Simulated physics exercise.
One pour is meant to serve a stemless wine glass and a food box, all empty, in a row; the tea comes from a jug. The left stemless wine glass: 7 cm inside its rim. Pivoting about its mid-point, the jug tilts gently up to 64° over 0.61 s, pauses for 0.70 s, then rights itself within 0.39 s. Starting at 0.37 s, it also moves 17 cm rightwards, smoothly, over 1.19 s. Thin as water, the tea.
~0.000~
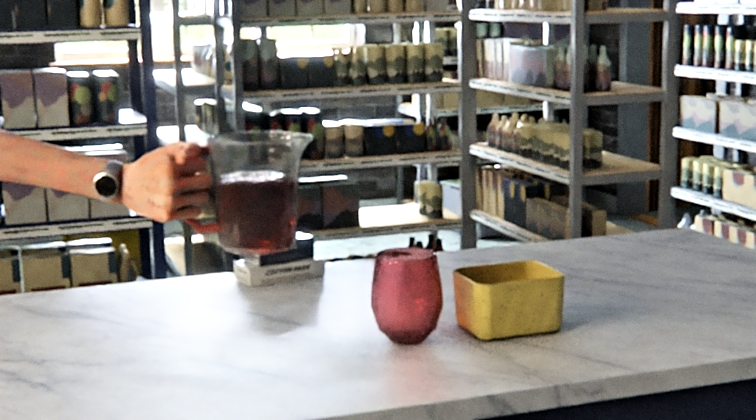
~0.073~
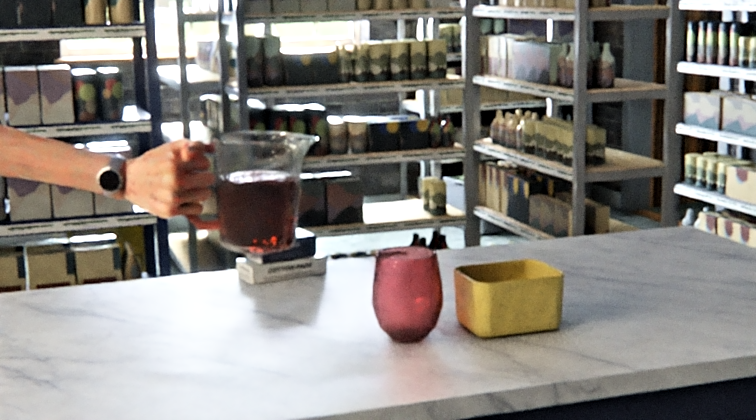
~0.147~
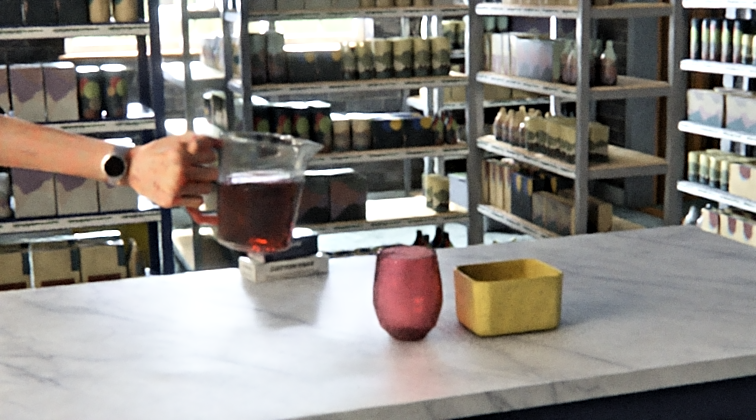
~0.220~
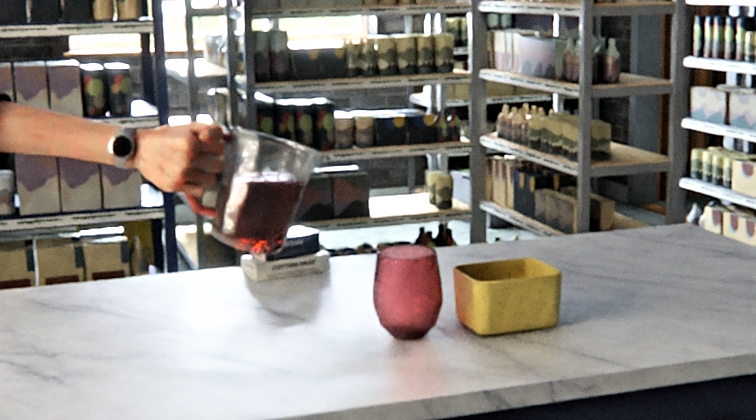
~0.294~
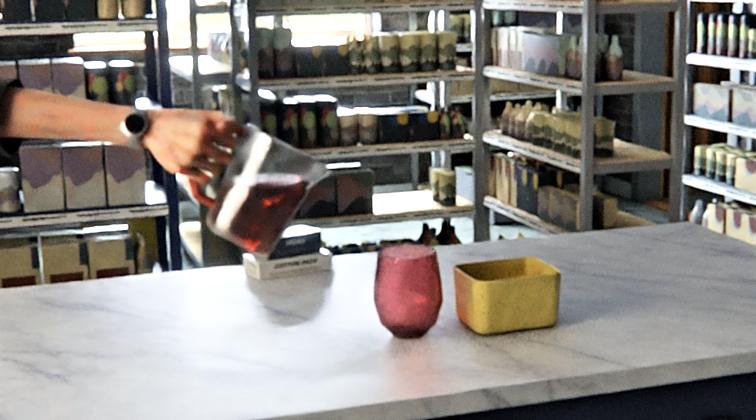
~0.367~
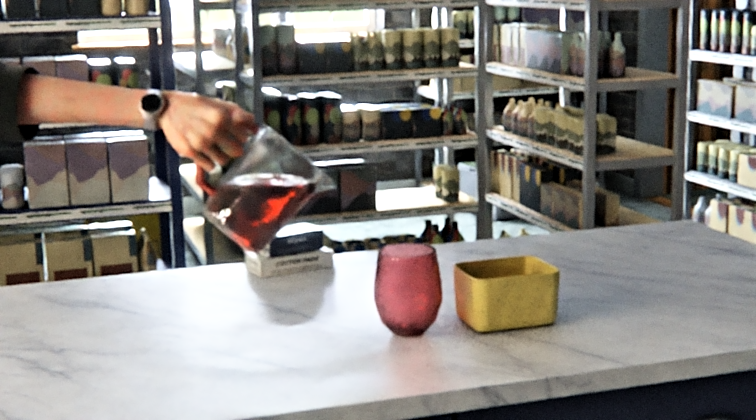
To begin with, a hand wearing a watch holds a glass jug of dark reddish tea nearly upright above a marble counter, left of a pink stemless glass and a yellow box. The hand then tilts the jug gradually rightwards, its spout lowering and shifting slightly right as the tea slants inside.
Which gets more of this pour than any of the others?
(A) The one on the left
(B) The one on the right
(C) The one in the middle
Option A: The one on the left.
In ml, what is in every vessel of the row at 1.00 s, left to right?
I'd say roughly 130 ml on the left and roughly 0 ml on the right.
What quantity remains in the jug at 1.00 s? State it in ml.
Roughly 380 ml.
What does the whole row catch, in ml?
Roughly 220 ml in total.
After 0.73 s the tilt is 64° and from the left they hold 20 ml, 0 ml, the jug 480 ml, and 30 ml is on the counter.
After 1.00 s the tilt is 64° and from the left they hold 130 ml, 0 ml, the jug 385 ml, and 40 ml is on the counter.
After 1.28 s the tilt is 64° and from the left they hold 135 ml, 30 ml, the jug 320 ml, and 70 ml is on the counter.
After 1.58 s the tilt is 13° and from the left they hold 135 ml, 80 ml, the jug 285 ml, and 70 ml is on the counter.
In the end from the left they hold 135 ml, 90 ml, the jug 285 ml, and 75 ml is on the counter.
